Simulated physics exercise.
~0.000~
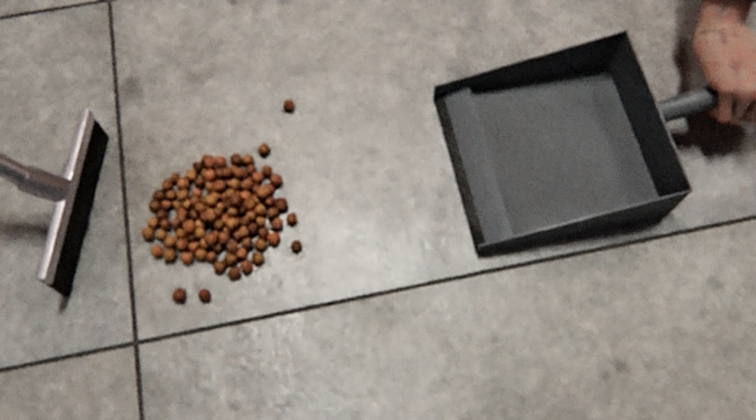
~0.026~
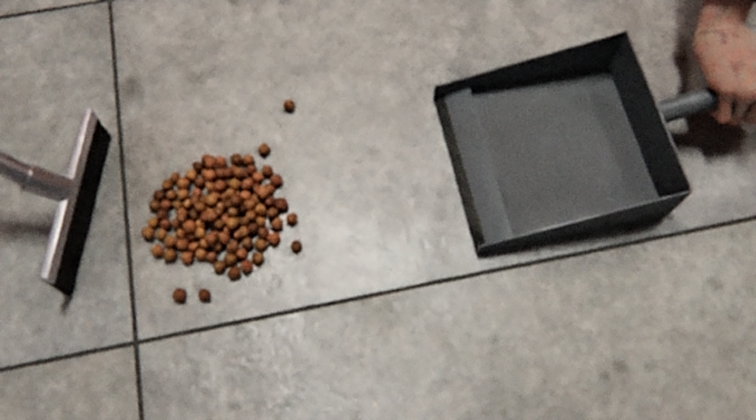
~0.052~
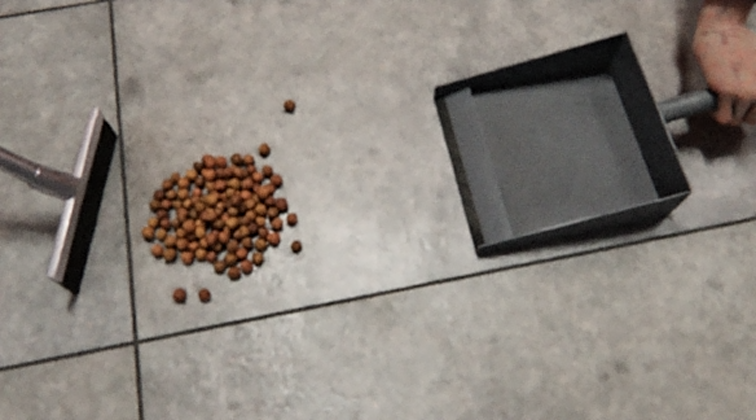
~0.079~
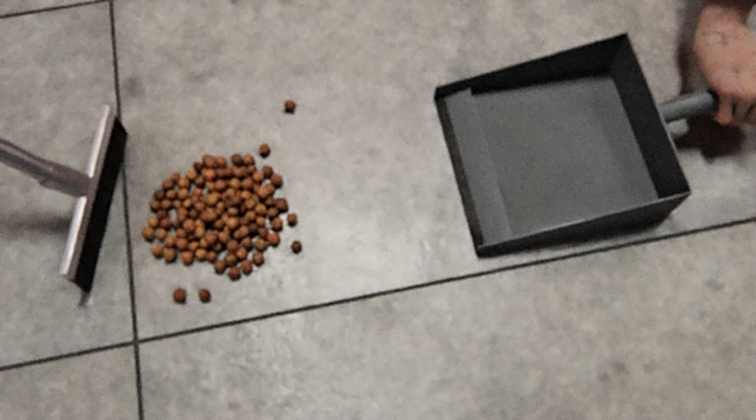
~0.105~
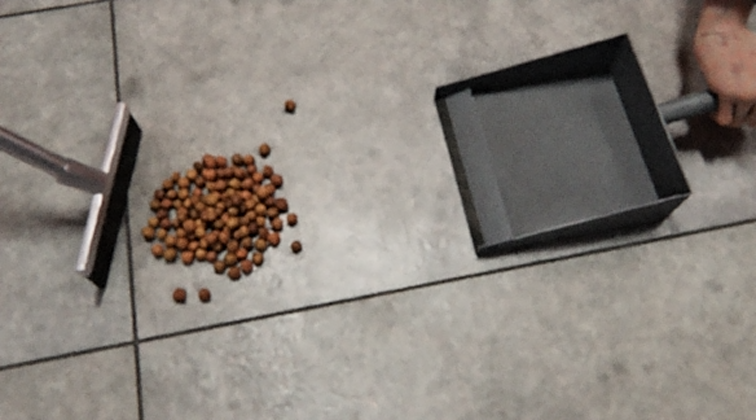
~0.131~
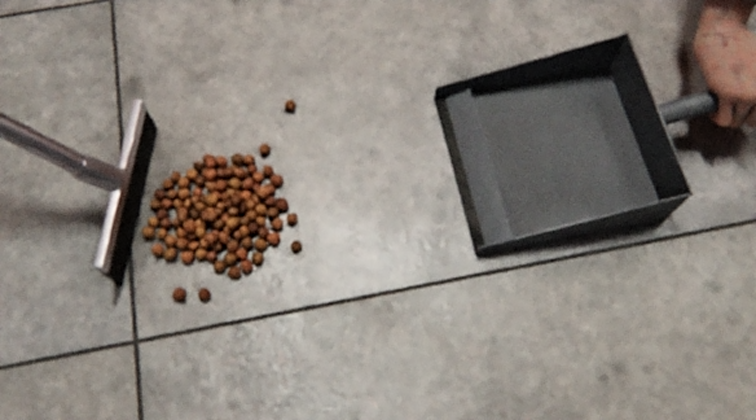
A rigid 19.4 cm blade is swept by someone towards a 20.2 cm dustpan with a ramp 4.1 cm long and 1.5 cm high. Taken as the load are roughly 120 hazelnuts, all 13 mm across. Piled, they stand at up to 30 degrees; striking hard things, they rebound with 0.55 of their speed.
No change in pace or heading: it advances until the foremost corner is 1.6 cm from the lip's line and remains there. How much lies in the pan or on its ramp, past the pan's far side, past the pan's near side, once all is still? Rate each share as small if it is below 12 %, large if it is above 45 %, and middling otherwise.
Pan: Middling, far side: Small, near side: Middling.
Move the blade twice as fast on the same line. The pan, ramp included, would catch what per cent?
Some 35 %.
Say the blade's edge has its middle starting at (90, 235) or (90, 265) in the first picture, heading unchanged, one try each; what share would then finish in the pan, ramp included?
First try about 25 per cent, second about 15 per cent.
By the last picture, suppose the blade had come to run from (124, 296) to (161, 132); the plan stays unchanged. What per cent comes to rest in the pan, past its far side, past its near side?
Pan 15; far 10; near 45.
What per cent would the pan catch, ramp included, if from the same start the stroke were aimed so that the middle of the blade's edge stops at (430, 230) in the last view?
Close to 15 in a hundred.
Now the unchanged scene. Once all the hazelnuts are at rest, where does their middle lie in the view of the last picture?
(456, 210) or so.
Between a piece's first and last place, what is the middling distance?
I'd put it near 26 cm.
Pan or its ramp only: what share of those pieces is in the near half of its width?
About 50 percent of it.
After 0.36 s, middle of the blade 20 cm from the lip; 0 % over the lip, far side 0 %, near side 10 %.
After 0.52 s, middle of the blade 9 cm from the lip; 0 % over the lip, far side 5 %, near side 20 %.
After 0.79 s, middle of the blade 4 cm from the lip; 25 % over the lip, far side 5 %, near side 30 %.
In the end, at 1.5 s, pan 25 %, far side 5 %, near side 30 %, in front of the lip or behind the blade 40 %.
